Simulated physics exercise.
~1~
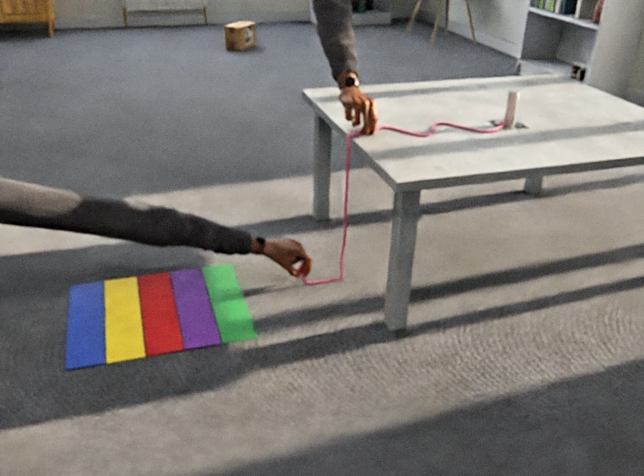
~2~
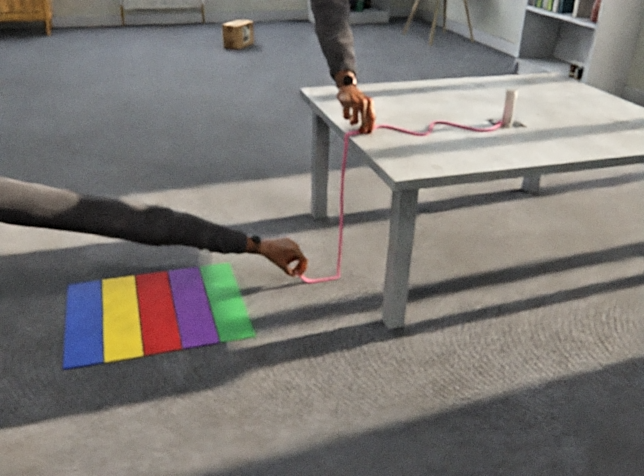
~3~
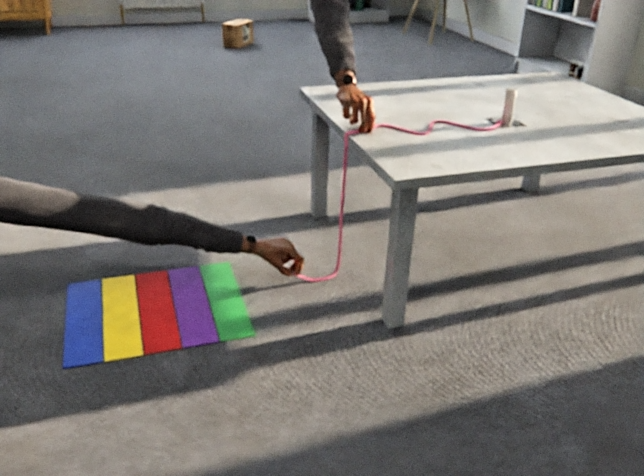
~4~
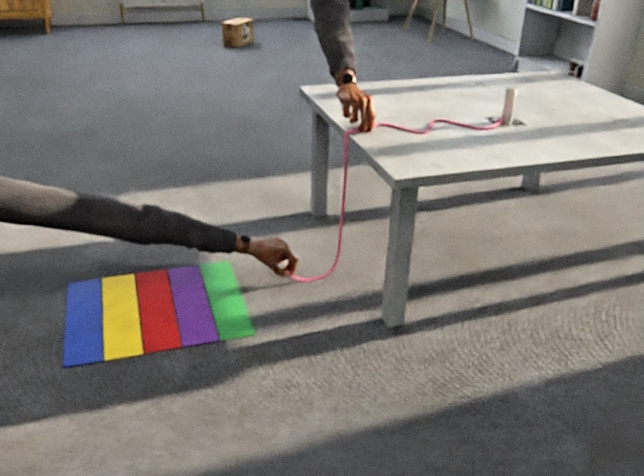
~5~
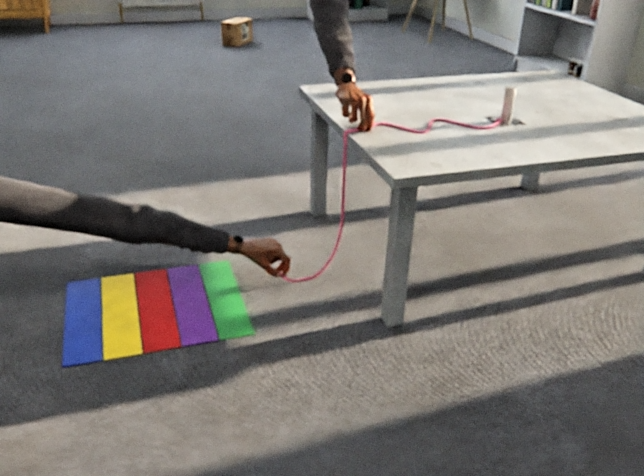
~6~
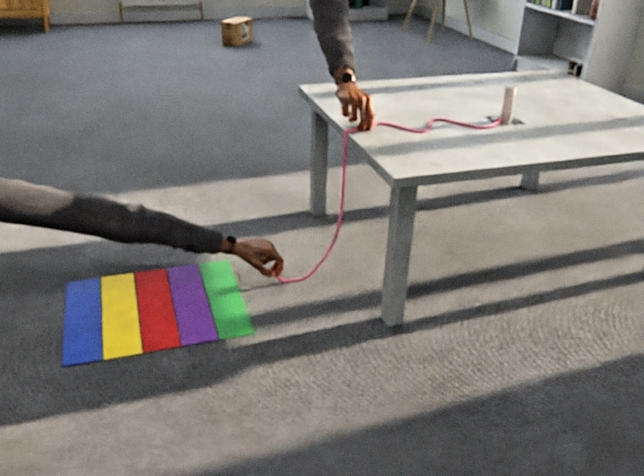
The video shows one hand holding a pink cord at the edge of a pale table while another hand near the floor slowly draws the cord's end a short way left, toward blue, yellow, red, purple and green strips.
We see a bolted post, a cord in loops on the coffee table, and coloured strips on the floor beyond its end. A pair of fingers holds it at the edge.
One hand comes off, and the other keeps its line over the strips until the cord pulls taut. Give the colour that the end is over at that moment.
The end is over yellow.
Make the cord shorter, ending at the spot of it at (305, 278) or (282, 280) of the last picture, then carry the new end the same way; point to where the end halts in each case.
About (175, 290), then (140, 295).
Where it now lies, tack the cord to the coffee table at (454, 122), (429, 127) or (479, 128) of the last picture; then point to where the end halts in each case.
First try near (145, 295), second near (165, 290), third near (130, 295).
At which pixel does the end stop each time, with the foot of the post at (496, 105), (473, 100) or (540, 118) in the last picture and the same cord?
Close to (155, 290), (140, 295) and (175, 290) in that order.
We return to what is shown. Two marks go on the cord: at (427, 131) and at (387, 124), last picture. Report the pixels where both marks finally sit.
First one: (386, 129); second one: (341, 138).
A little later, end near (191, 286); over purple.
Next, end near (149, 293); over red.
When it is tight, end near (122, 296); over yellow. The end stops over the yellow strip.
